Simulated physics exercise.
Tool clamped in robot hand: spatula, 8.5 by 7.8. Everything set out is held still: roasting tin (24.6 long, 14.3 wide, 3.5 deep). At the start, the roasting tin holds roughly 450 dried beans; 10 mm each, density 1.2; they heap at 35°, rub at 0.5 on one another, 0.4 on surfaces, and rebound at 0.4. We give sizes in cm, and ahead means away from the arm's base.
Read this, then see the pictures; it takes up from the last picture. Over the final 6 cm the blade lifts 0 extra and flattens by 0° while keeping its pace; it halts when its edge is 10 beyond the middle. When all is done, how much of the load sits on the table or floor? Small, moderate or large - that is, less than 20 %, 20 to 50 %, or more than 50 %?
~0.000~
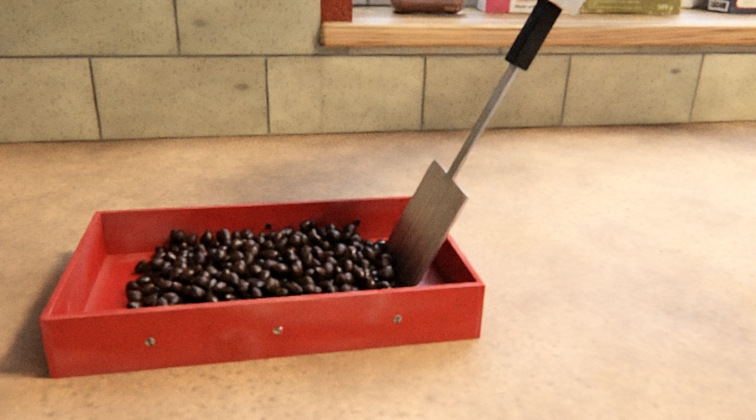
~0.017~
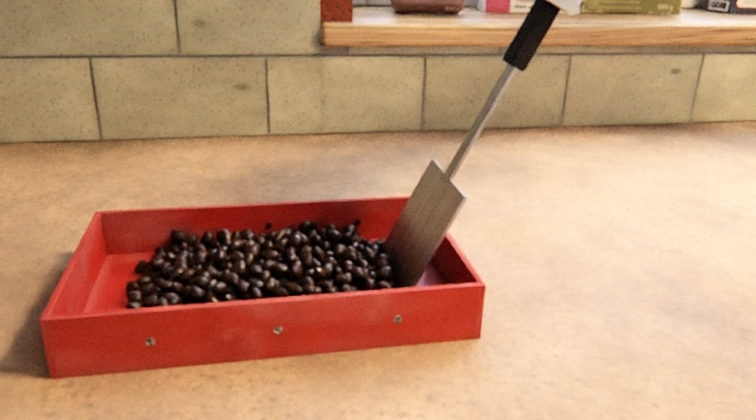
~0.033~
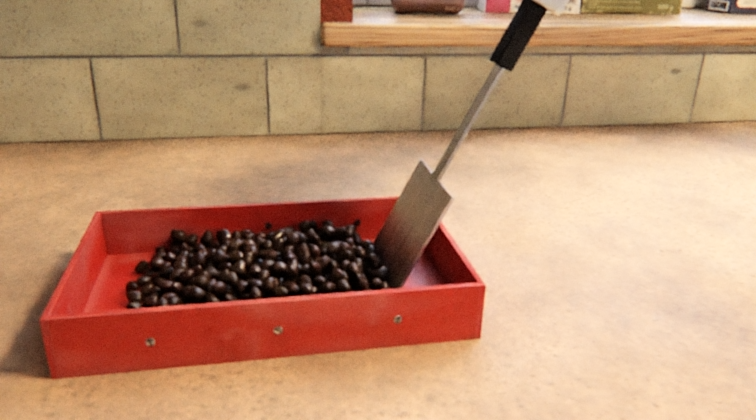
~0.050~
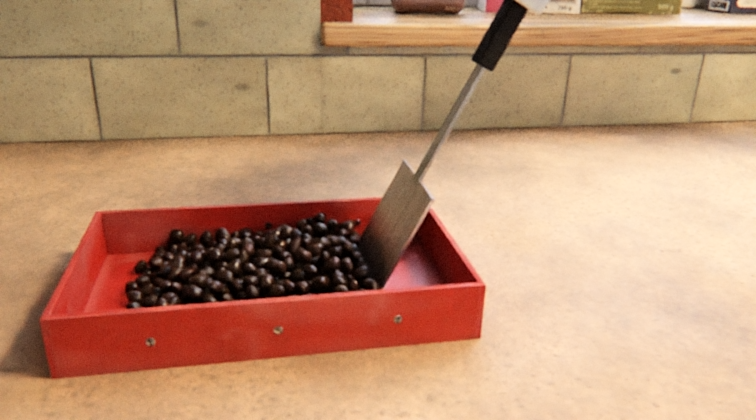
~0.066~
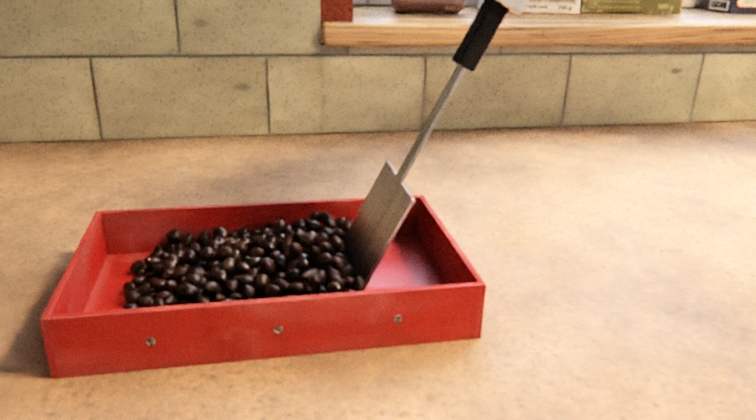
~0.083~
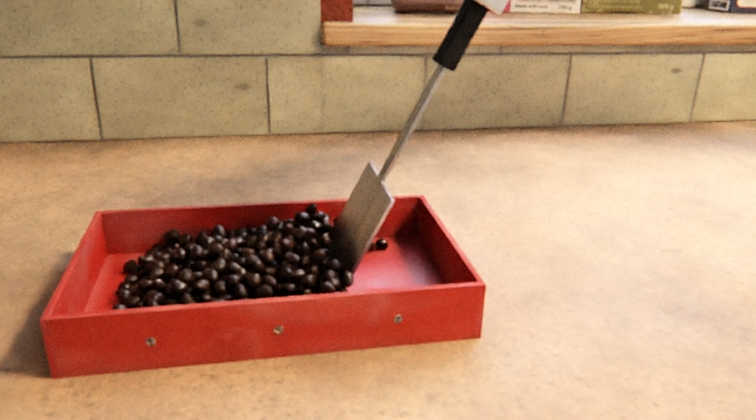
Moderate.
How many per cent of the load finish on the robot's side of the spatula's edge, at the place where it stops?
Share estimate: Near 50 %.
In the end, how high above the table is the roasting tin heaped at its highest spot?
Roughly 5.0 cm.
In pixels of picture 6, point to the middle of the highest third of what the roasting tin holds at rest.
Look near (114, 267).
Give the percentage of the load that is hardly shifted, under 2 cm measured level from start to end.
15 %.
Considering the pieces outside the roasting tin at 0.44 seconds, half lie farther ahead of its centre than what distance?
Roughly 18 cm.
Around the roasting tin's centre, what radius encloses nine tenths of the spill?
The distance is roughly 30 cm.
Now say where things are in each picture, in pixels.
The first picture shows spatula top edge at (451, 176), sloping 63°; upper third of the load around (279, 269), from x 125 to 420, top at y 225; 450 in the roasting tin.
The second picture shows spatula top edge at (448, 177), sloping 63°; upper third of the load around (279, 270), from x 125 to 420, top at y 225.
The third picture shows spatula top edge at (436, 177), sloping 63°; upper third of the load around (290, 267), from x 125 to 420, top at y 225.
The fourth picture shows spatula top edge at (418, 178), sloping 63°; upper third of the load around (294, 263), from x 125 to 420, top at y 220.
The fifth picture shows spatula top edge at (400, 178), sloping 63°; upper third of the load around (289, 260), from x 125 to 420, top at y 215.
The sixth picture shows spatula top edge at (381, 179), sloping 63°; upper third of the load around (279, 258), from x 115 to 420, top at y 210; 450 in the roasting tin.
By 0.14 s, sloping 63°, highest piece 6 above the table; 450 in the roasting tin.
By 0.20 s, sloping 63°, highest piece 8 above the table; 450 in the roasting tin.
By 0.44 s, sloping 63°, highest piece 5 above the table; 326 in the roasting tin, 118 on the table or floor, 6 on the blade or in flight.
By 1.49 s, sloping 63°, highest piece 4 above the table; 326 in the roasting tin, 124 on the table or floor.
Final count, 326 in the roasting tin, 124 on the table or floor. That is 28 % on the table or floor.
